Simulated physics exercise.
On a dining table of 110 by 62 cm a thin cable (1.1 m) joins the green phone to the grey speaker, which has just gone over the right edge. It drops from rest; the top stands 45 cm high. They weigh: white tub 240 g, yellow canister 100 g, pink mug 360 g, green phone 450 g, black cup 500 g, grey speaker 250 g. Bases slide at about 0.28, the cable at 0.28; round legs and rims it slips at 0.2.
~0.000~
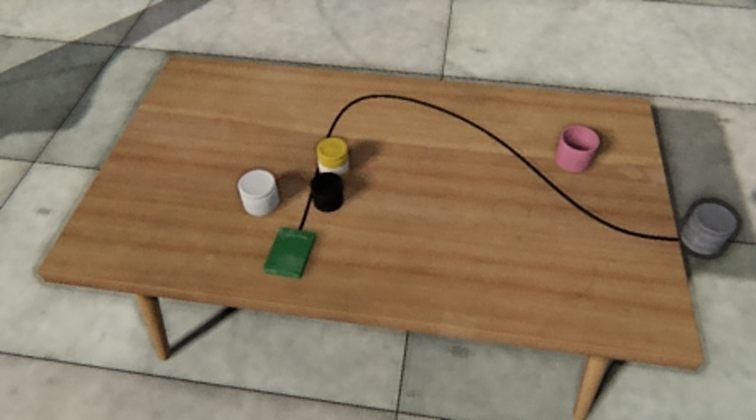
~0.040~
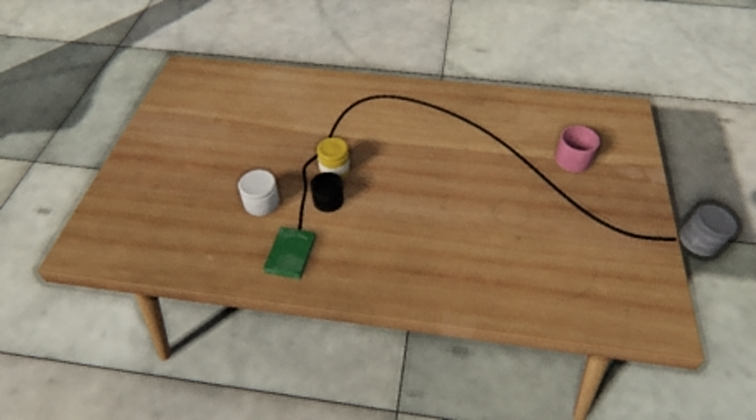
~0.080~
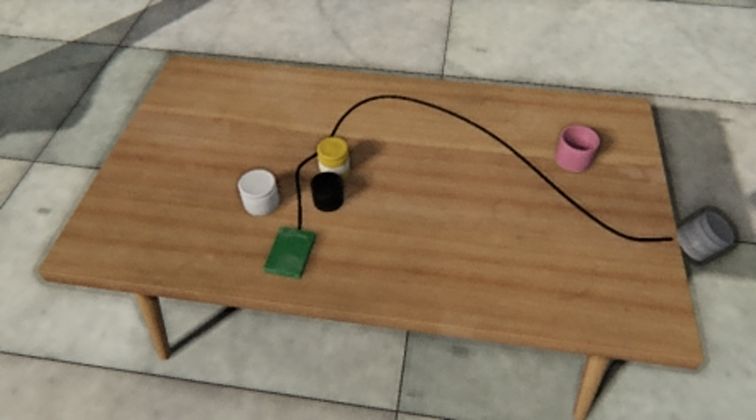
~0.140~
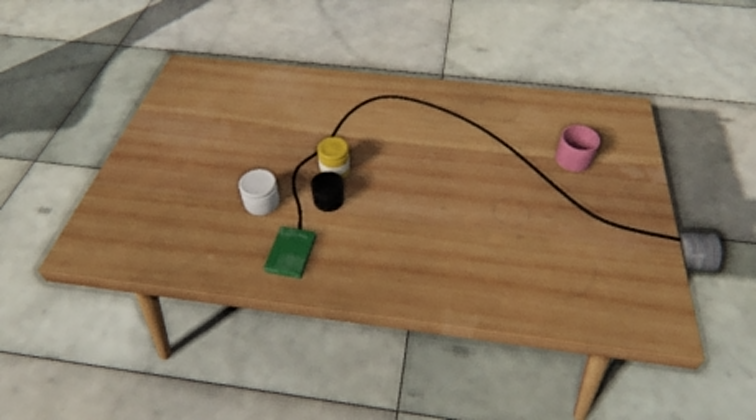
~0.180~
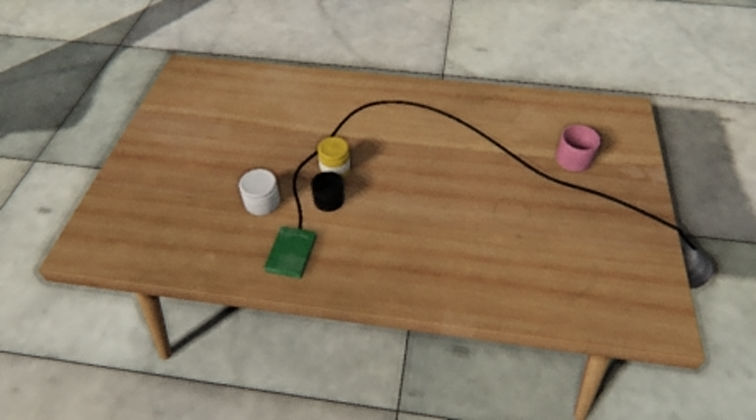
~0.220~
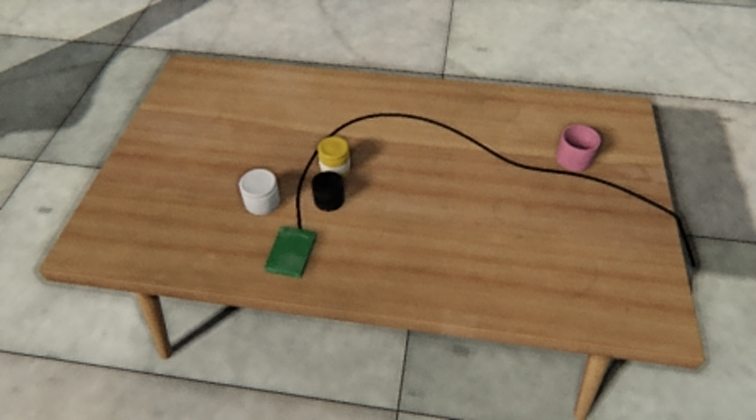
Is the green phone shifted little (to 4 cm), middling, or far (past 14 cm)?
Result: Green phone barely shifts.
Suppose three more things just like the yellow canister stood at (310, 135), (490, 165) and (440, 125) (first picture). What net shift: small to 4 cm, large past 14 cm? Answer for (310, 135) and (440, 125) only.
In that order: Small, large.
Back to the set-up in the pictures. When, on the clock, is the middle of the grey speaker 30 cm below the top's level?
That is: 0.32 s.
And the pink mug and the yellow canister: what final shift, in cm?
Pink mug 0 cm, yellow canister off the top.
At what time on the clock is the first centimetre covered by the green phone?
Green phone 0.40 s.
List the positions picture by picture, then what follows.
Shows, green phone (290, 250); cable runs through (613, 227) (521, 158) (436, 107) (344, 111), in the first frame.
Shows, grey speaker (715, 219); cable runs through (612, 227) (435, 107) (306, 185), in the second frame.
Shows, grey speaker (705, 236); cable runs through (610, 229) (435, 107) (298, 185), in the third frame.
Shows, grey speaker (697, 252); cable runs through (615, 225) (436, 107) (294, 186), in the fourth frame.
Shows, grey speaker (687, 266); cable runs through (644, 212) (443, 113) (294, 186), in the fifth frame.
Shows, green phone (291, 249); cable runs through (678, 218) (460, 134) (360, 119) (300, 185), in the sixth frame.
At 0.5 s, the cable's tail end at (302, 224); green phone 2 cm off its start, yellow canister on its side, 20 cm off its start, grey speaker over the edge.
At 0.7 s, the cable's tail end at (302, 224); green phone 2 cm off its start, yellow canister on its side, 45 cm off its start, grey speaker over the edge.
At 1.0 s, the cable's tail end at (302, 224); green phone 2 cm off its start at (293, 241), yellow canister over the edge, grey speaker over the edge.
At 1.2 s, the cable's tail end at (302, 224); green phone 2 cm off its start, yellow canister over the edge, grey speaker over the edge.
At 2.4 s, the cable's tail end at (302, 224); green phone 2 cm off its start at (293, 241), yellow canister over the edge, grey speaker over the edge, black cup 1 cm off its start at (330, 188).
